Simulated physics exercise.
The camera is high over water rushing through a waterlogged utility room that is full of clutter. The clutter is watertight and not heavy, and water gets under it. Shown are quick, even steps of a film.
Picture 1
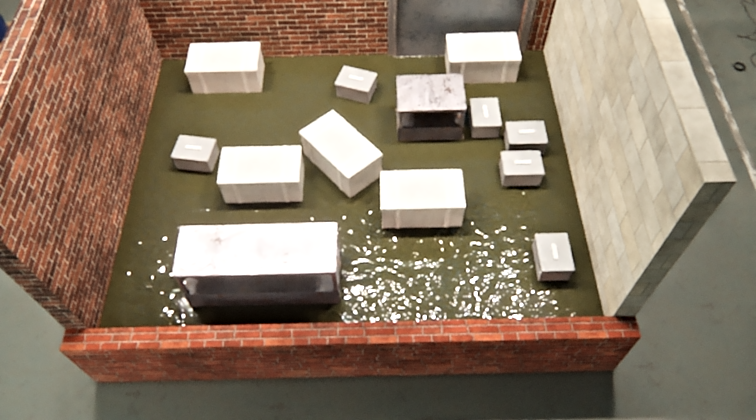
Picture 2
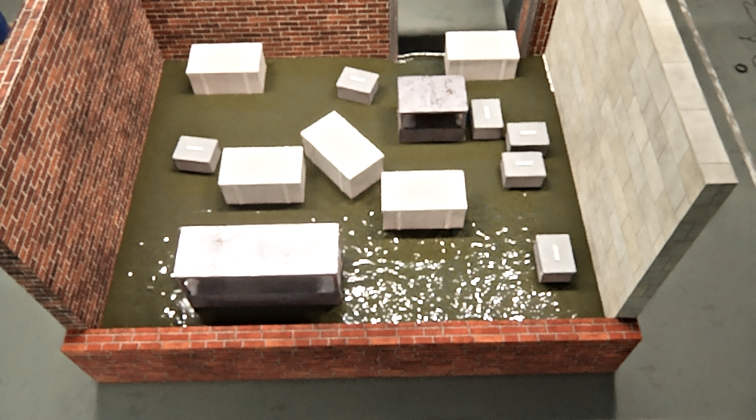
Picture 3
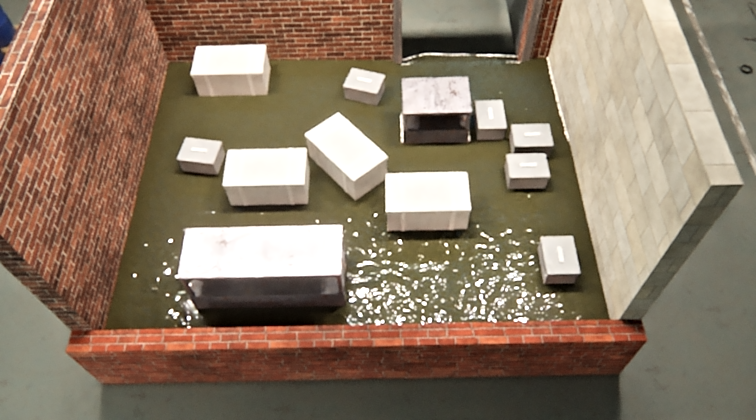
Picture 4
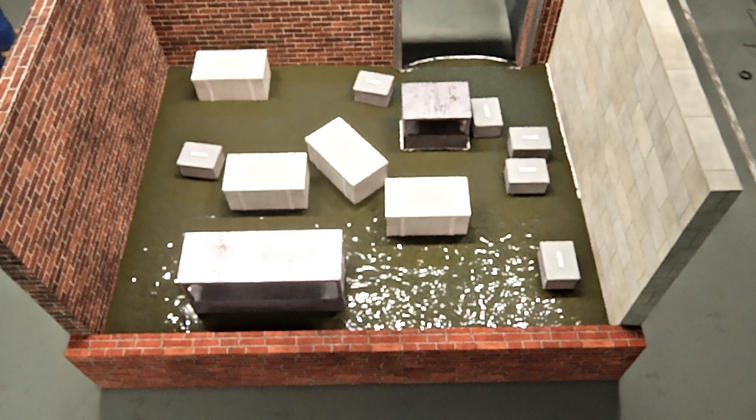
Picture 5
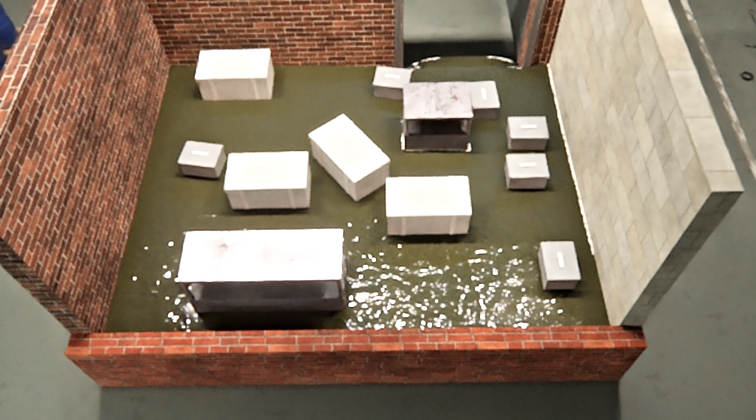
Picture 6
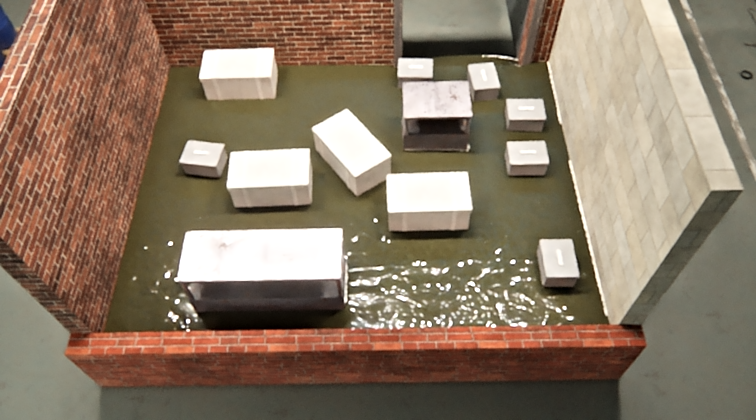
Murky green water ripples across a cluttered room with red brick walls and a pale wall at right, seen from high above by a nearly still camera. White and small grey blocks sit around a mottled grey-topped block and a long, dark-sided one at front left. The white block at back right disappears from view, then small grey blocks drift toward the back opening, one sliding rightward behind the mottled block.
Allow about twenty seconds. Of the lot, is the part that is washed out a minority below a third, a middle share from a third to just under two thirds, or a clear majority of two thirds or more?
The fraction that goes is likely to be two thirds or greater.
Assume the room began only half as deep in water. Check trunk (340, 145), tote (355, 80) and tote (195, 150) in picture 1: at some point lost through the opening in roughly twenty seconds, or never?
In turn: Swept away, swept away, remains.
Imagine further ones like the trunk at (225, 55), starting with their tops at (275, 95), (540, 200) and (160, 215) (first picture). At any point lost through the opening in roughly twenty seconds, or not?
Copy by copy, in the order given: Swept away, swept away, not carried off.
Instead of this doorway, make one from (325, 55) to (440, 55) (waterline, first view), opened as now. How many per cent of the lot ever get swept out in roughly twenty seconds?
I reckon 90 percent.
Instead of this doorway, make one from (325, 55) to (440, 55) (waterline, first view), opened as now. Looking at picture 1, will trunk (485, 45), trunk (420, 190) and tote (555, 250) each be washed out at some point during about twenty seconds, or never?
Item one: Leaves; item two: Leaves; item three: Remains.
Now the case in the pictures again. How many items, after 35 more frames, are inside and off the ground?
Counting them up gives 2.
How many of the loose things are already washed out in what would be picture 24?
The number is 6.
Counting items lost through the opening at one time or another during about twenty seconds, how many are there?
Tally: 11.
A moment on, 4 of 11 are out; 7 afloat.
Next, 6 of 11 are out; 5 afloat.
Later, 9 of 11 are out; 2 afloat.
In the end, 11 of 11 are out; 0 afloat.
